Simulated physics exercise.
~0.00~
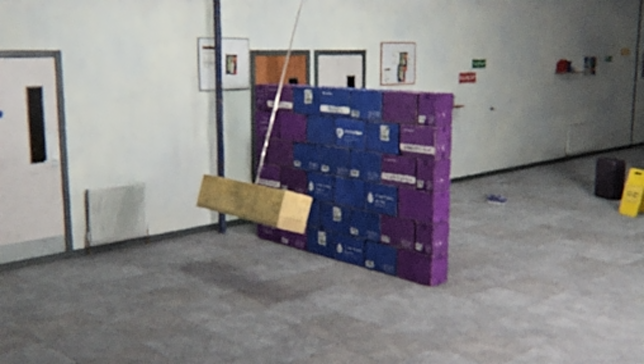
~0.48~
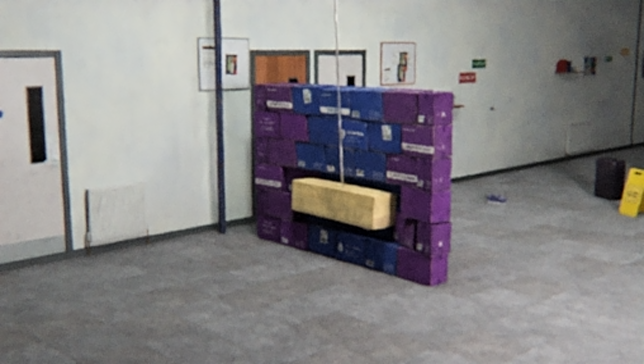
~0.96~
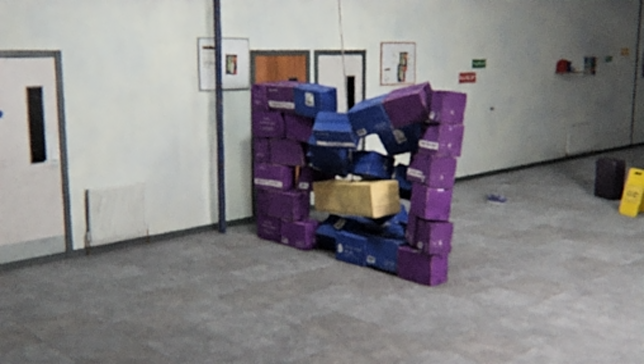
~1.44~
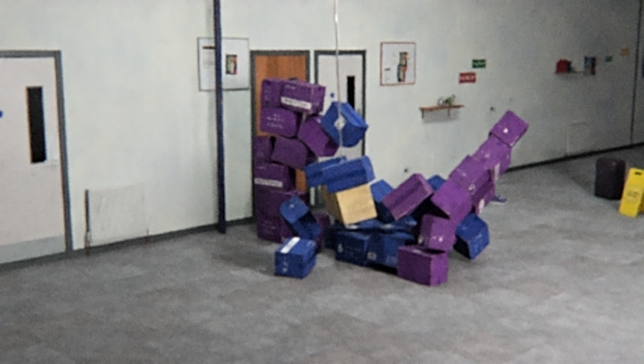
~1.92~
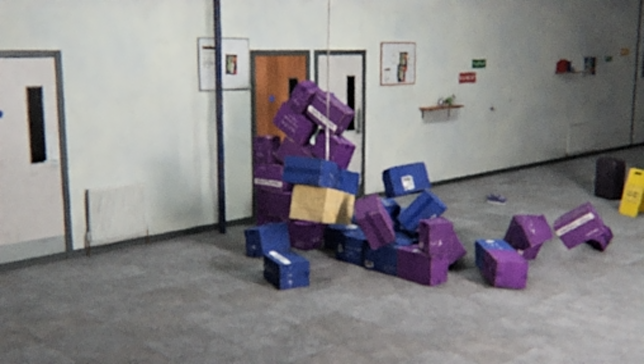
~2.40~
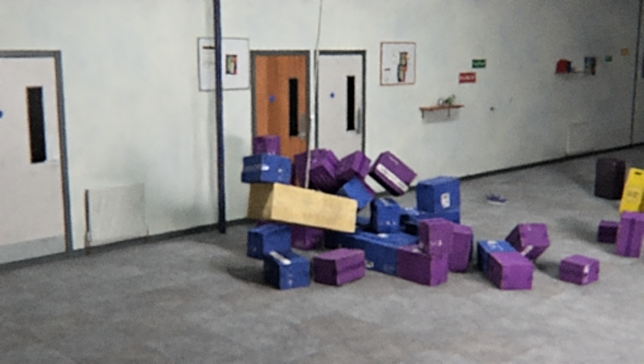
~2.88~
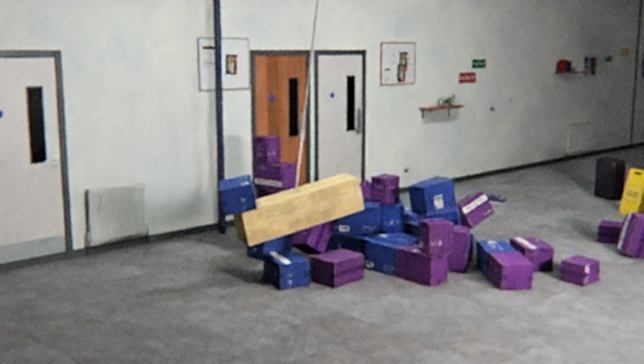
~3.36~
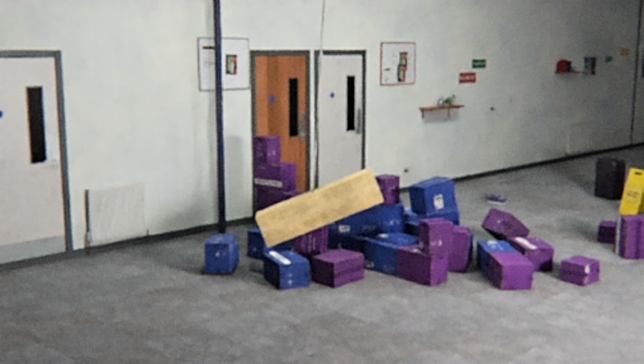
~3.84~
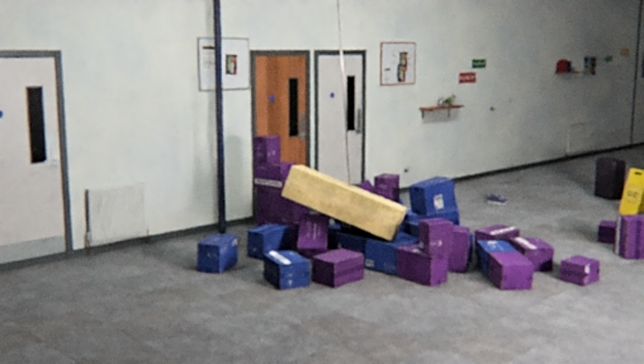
The footage shows a long pale beam on a line swinging into a wall of blue and purple cartons, which caves in at the middle and collapses to both sides. The beam swings back and forth, turning over the scattered heap, with a few purple cartons still stacked behind.
